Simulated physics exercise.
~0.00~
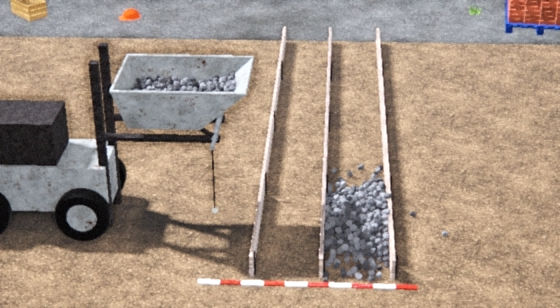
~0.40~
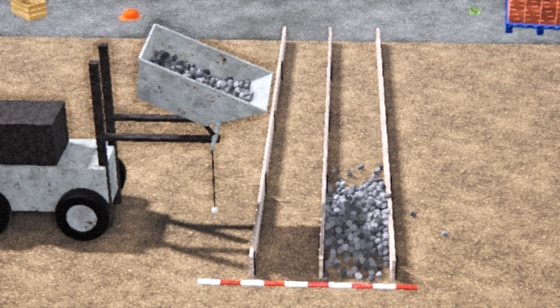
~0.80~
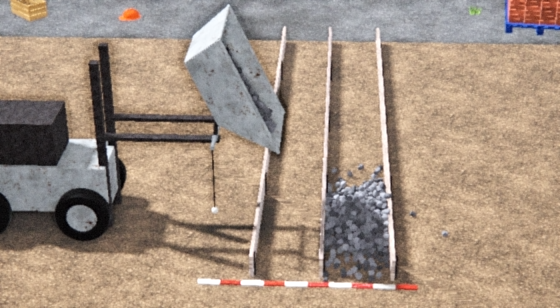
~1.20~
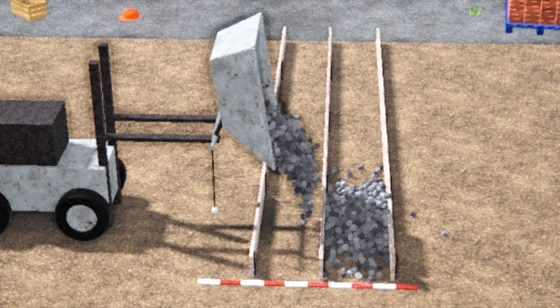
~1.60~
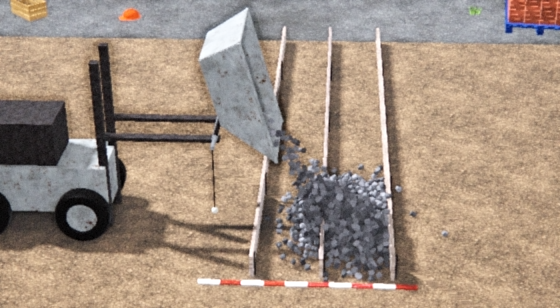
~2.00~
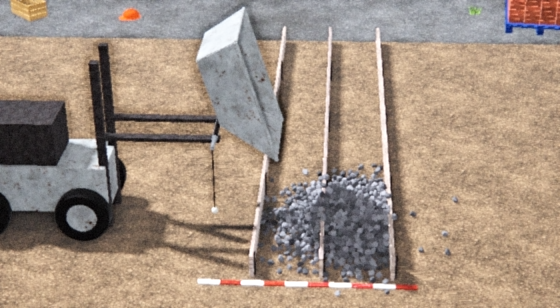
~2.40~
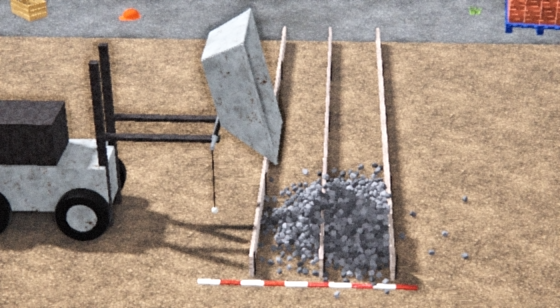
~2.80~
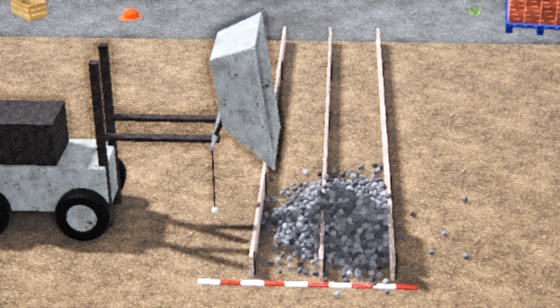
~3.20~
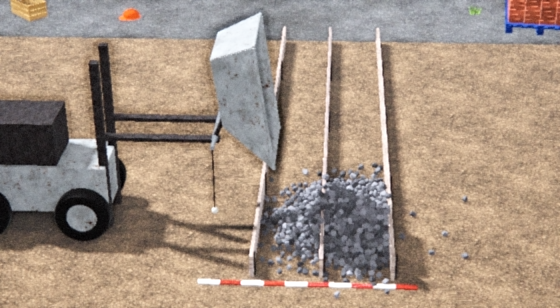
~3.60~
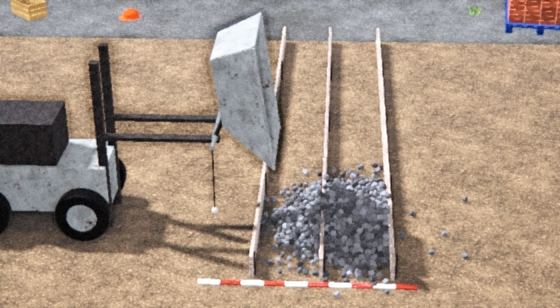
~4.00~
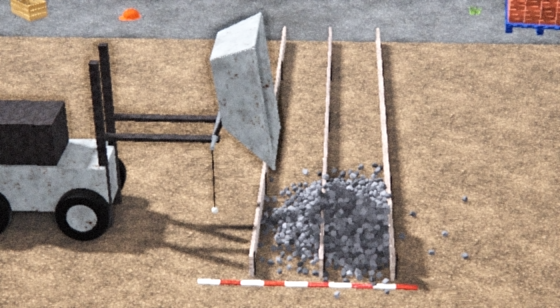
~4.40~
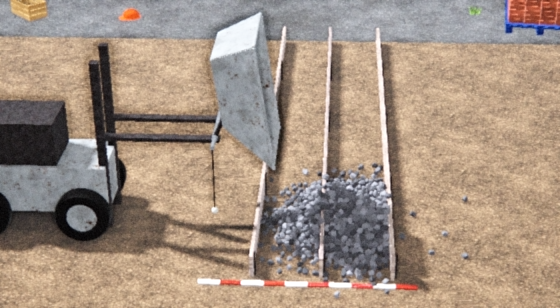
Forklift tipping a steel skip of grey stones between low boards, the load spreading over both bays beside the earlier heap.
